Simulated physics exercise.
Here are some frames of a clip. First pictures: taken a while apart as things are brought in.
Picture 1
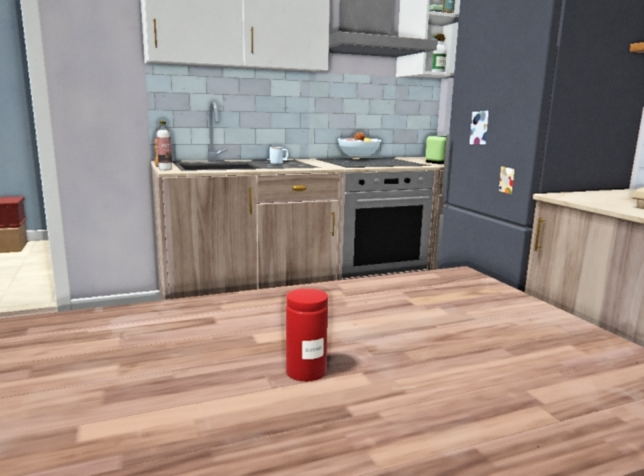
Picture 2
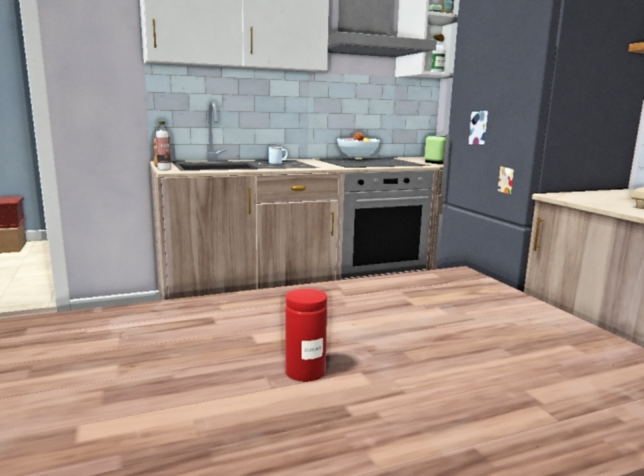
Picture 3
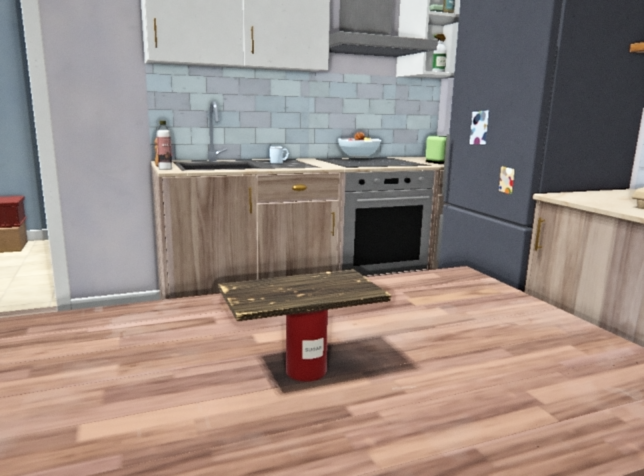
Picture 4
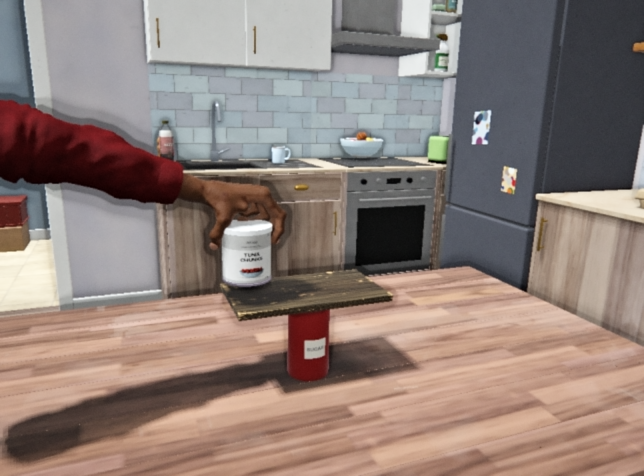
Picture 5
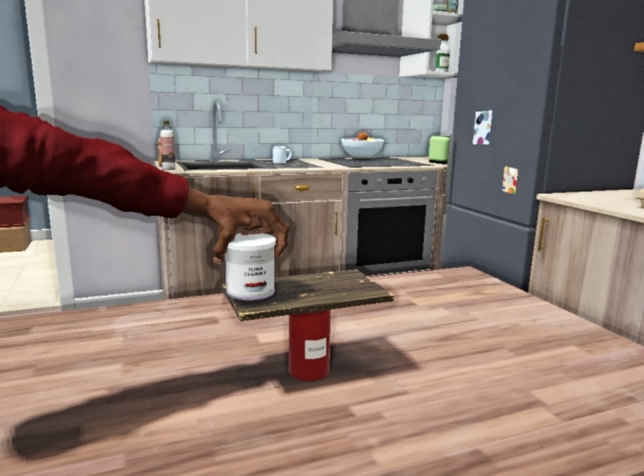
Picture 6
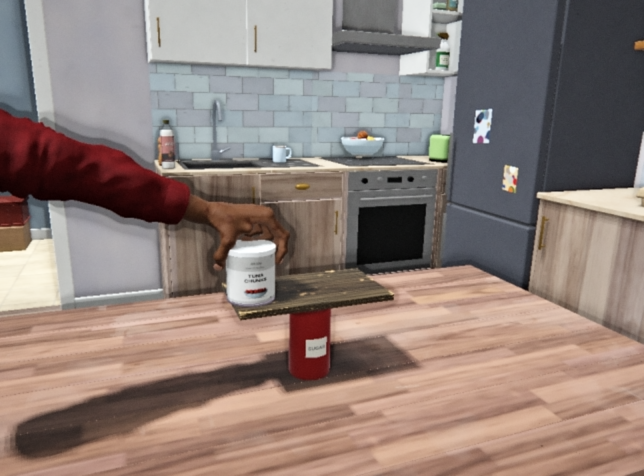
To begin with, a red jar stands alone on a wooden surface in a kitchen. A dark wooden board then appears across its top, and an arm in a red sleeve brings in a white tin from the left. The hand lowers the tin onto the board's left side and keeps holding it.
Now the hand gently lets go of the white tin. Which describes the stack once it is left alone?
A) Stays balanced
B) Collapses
The answer is B.
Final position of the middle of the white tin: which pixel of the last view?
Roughly at pixel (203, 368).
Then, 0.30 s on from there, white tin now fallen; black board turned 46° from how it was put.
Then, 0.50 s on from there, black board on its side.
Then, 0.70 s on from there, black board now fallen.
In the end, fallen, white tin and black board; red jar unmoved. At the end, from the last picture's camera, white tin near (203, 368). The stack gives way.
